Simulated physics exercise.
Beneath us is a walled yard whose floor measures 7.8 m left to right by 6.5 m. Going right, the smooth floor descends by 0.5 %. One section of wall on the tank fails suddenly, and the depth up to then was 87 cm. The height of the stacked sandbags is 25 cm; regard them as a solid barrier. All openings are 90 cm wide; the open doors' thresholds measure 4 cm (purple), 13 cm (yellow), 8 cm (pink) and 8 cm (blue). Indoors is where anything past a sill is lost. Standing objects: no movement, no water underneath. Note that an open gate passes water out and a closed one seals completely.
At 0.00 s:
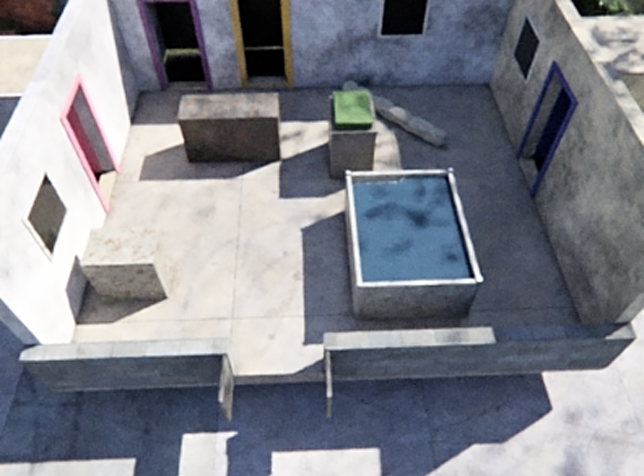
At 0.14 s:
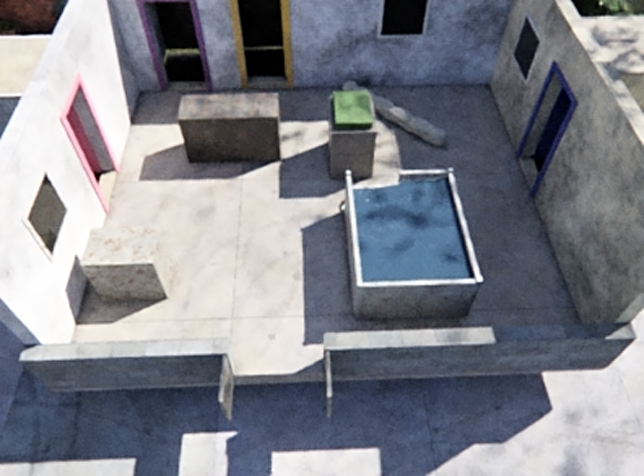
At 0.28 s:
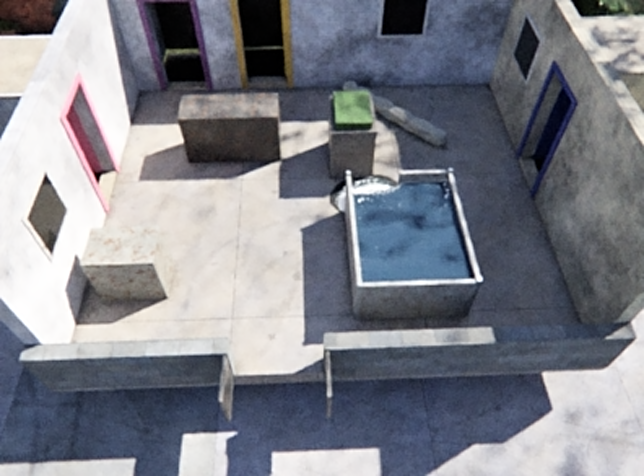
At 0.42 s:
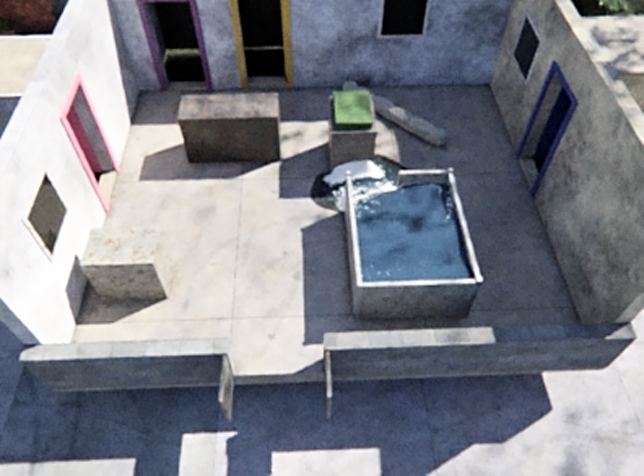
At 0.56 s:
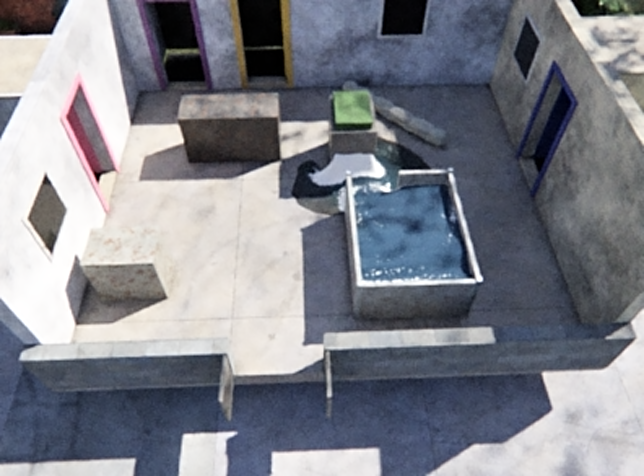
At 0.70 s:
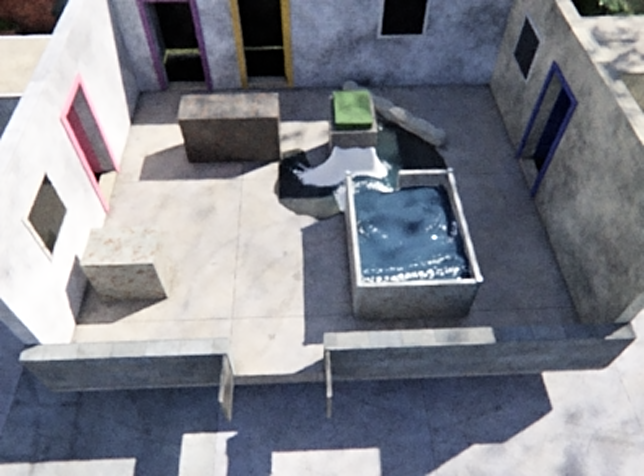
Water pours from the far side of a tank and spreads across the courtyard floor.
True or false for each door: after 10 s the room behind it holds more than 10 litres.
Purple door: True; yellow door: False; pink door: True; blue door: True.
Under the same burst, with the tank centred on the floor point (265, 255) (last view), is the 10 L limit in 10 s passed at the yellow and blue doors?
Measured against the limit, the yellow door stays within it and the blue door stays within it.
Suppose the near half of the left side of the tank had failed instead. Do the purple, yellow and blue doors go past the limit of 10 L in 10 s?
Then purple exceeds it, yellow does not exceed it, blue does not exceed it.
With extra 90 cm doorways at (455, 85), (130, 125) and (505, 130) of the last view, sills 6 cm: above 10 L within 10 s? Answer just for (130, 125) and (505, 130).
First door beyond the limit, second door beyond the limit.
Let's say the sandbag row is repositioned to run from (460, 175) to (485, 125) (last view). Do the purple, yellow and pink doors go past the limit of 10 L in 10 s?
Then, at the purple door it's exceeded, at the yellow door it's not exceeded, at the pink door it's exceeded.
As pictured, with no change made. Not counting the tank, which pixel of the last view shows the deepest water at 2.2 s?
Roughly (363, 187).
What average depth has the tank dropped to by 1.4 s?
It averages close to 60 centimetres.
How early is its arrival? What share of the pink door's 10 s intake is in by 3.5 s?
Estimate: Around 55 per cent.
After 1.4 s water covers 20 % of the floor and is deepest (63 cm) near (363, 187); purple door not reached, yellow door not reached, pink door not reached, blue door not reached.
After 2.2 s water covers 45 % of the floor and is deepest (47 cm) near (363, 187); purple door not reached, yellow door 8 cm at the sill, 0 L in, pink door 16 cm at the sill, 10 L in, blue door 17 cm at the sill, 1 L in.
After 3.5 s water covers 60 % of the floor and is deepest (36 cm) near (362, 180); purple door 3 cm at the sill, 0 L in, yellow door 12 cm at the sill, 1 L in, pink door 20 cm at the sill, 139 L in, blue door 14 cm at the sill, 40 L in.
After 6.0 s water covers 80 % of the floor and is deepest (22 cm) near (363, 187); purple door 8 cm at the sill, 6 L in, yellow door 6 cm at the sill, 1 L in, pink door 14 cm at the sill, 212 L in, blue door 10 cm at the sill, 78 L in.
After 10.0 s water covers 95 % of the floor and is deepest (12 cm) near (363, 187); purple door 8 cm at the sill, 53 L in, yellow door 9 cm at the sill, 1 L in, pink door 8 cm at the sill, 245 L in, blue door 8 cm at the sill, 89 L in.
